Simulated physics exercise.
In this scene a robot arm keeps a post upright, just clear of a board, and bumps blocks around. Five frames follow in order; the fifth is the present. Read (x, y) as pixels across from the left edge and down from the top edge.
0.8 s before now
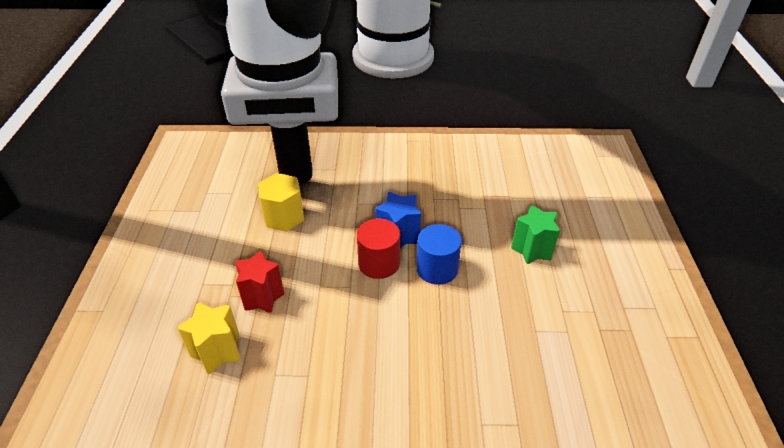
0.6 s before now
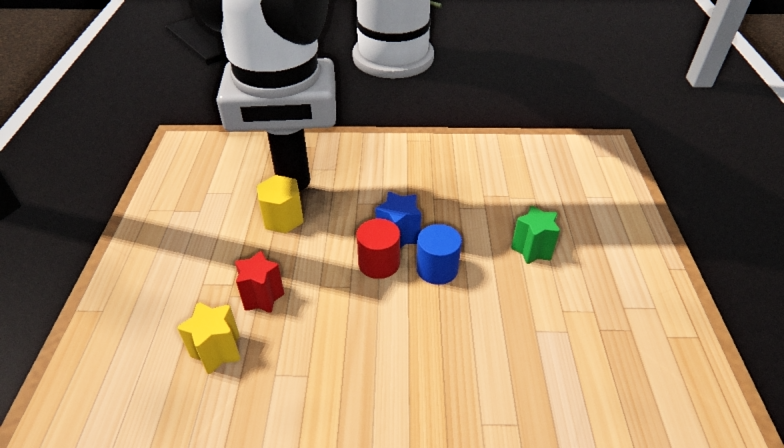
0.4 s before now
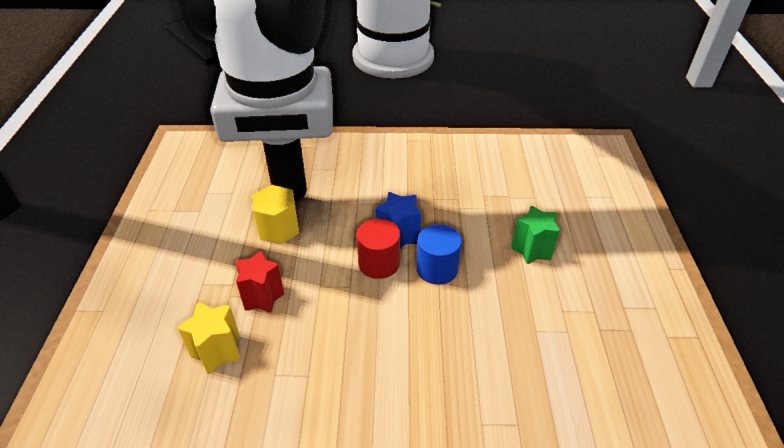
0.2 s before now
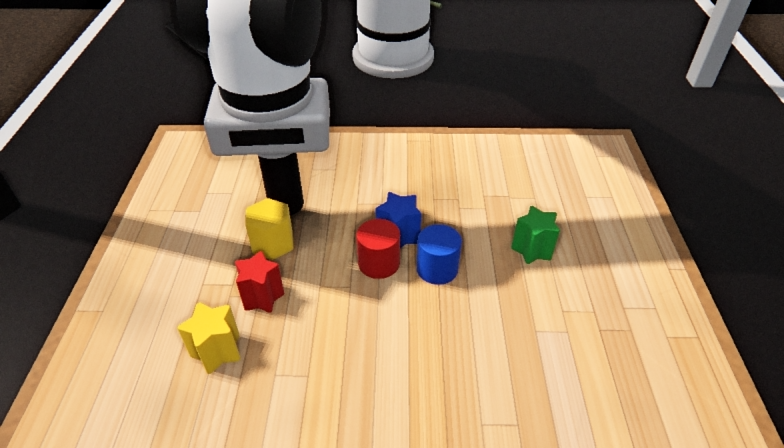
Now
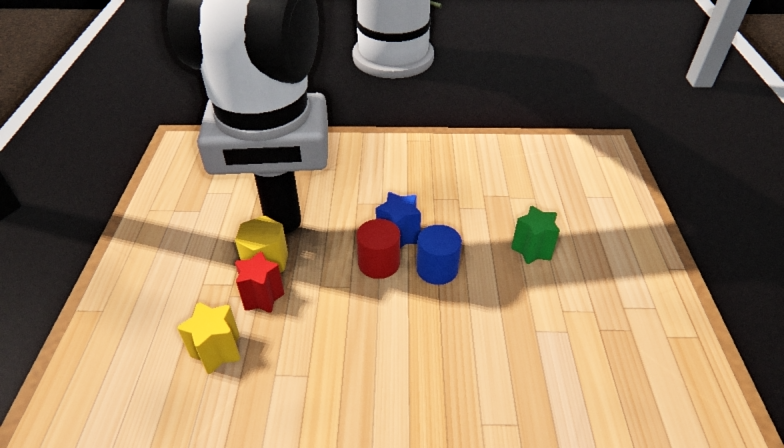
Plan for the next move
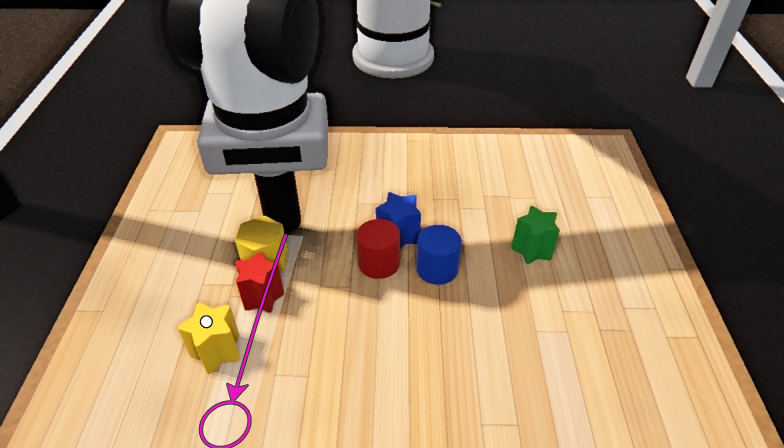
On a wooden board, a robot arm pushes the yellow hexagon toward the red star.
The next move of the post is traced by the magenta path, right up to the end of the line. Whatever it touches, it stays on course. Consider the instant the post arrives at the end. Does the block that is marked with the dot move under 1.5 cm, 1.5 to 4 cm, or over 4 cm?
Shift of over 4 cm.
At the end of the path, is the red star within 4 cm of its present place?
No, that is not what happens.
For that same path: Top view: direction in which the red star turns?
My answer: Anticlockwise.
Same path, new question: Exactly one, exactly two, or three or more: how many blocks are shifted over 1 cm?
Three or more get moved.
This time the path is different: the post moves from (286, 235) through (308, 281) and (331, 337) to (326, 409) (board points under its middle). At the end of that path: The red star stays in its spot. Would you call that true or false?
My answer: False.
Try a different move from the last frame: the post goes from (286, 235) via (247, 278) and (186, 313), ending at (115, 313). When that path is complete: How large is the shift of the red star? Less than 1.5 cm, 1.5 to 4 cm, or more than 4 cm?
The answer will be the long band, over 4 cm.
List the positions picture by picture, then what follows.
In the first frame, tip of the post (297, 177), middles of tops, yellow star (206, 322), red star (255, 268), yellow hexagon (279, 187).
In the second frame, post (294, 183), yellow hexagon (278, 189).
In the third frame, post (290, 193), yellow hexagon (273, 199).
In the fourth frame, post (287, 206), yellow hexagon (267, 213).
In the fifth frame, post (284, 223), yellow star (206, 322), red star (255, 268), yellow hexagon (259, 232).
The line goes from (286, 235) directly to (225, 425); the dot is on the yellow star.
On the path given first. One third of the way, post (265, 277); yellow star (200, 337), turned 55° clockwise; red star (250, 324); yellow hexagon (239, 291).
Two thirds of the way, post (244, 339); yellow star (167, 383); red star (250, 392), turned 20° anticlockwise; yellow hexagon (219, 363), turned 20° anticlockwise.
At the end, post (221, 414); yellow star (135, 410), turned 165° clockwise; red star (253, 420), turned 95° anticlockwise; yellow hexagon (175, 446).
